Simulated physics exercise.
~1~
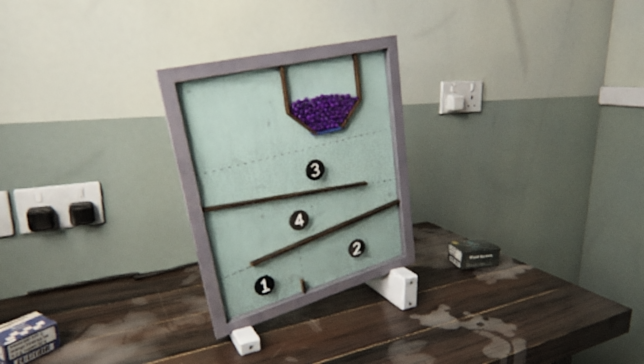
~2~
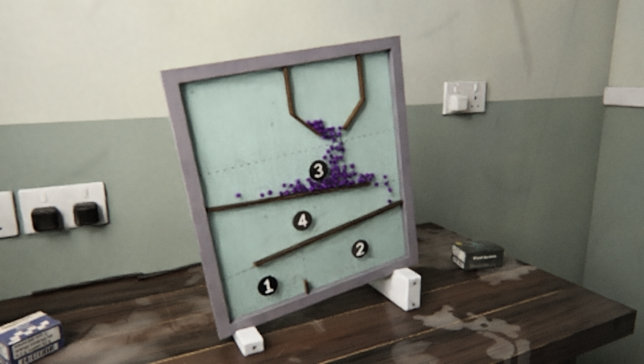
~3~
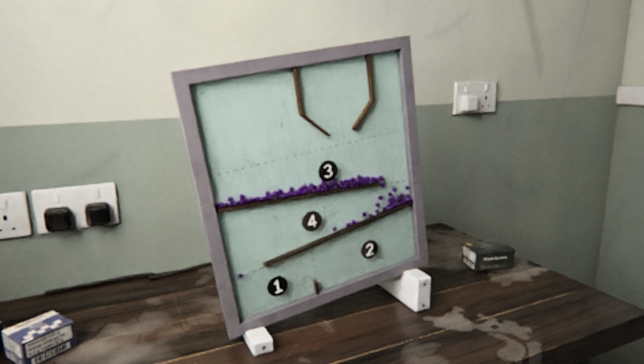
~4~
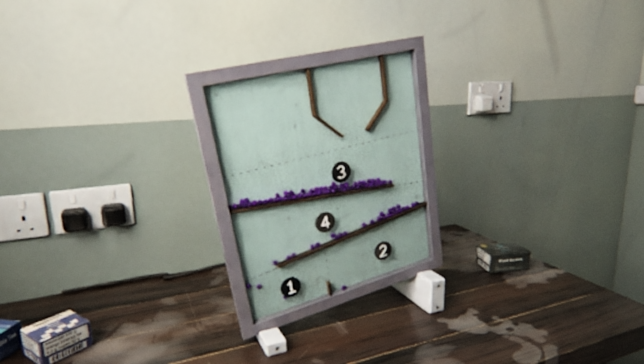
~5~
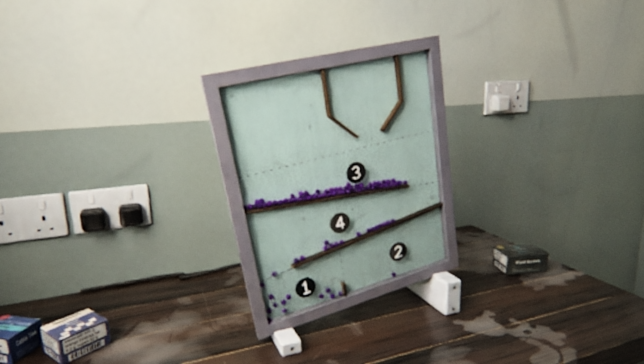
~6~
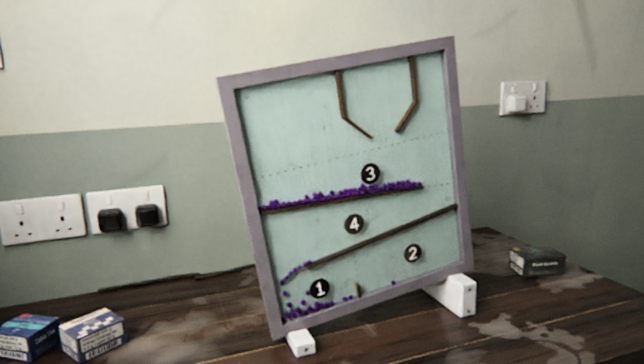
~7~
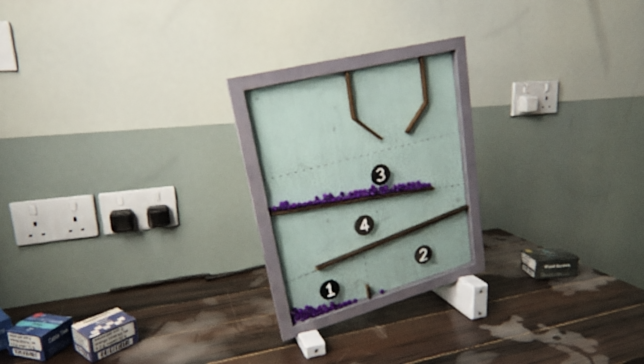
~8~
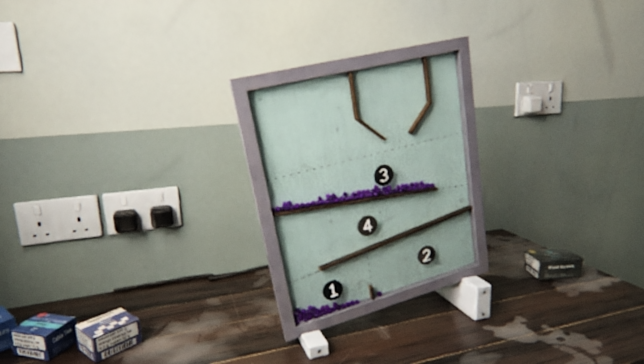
A tilted framed case holds purple beads that drop, then settle on the upper ramp and bottom left.
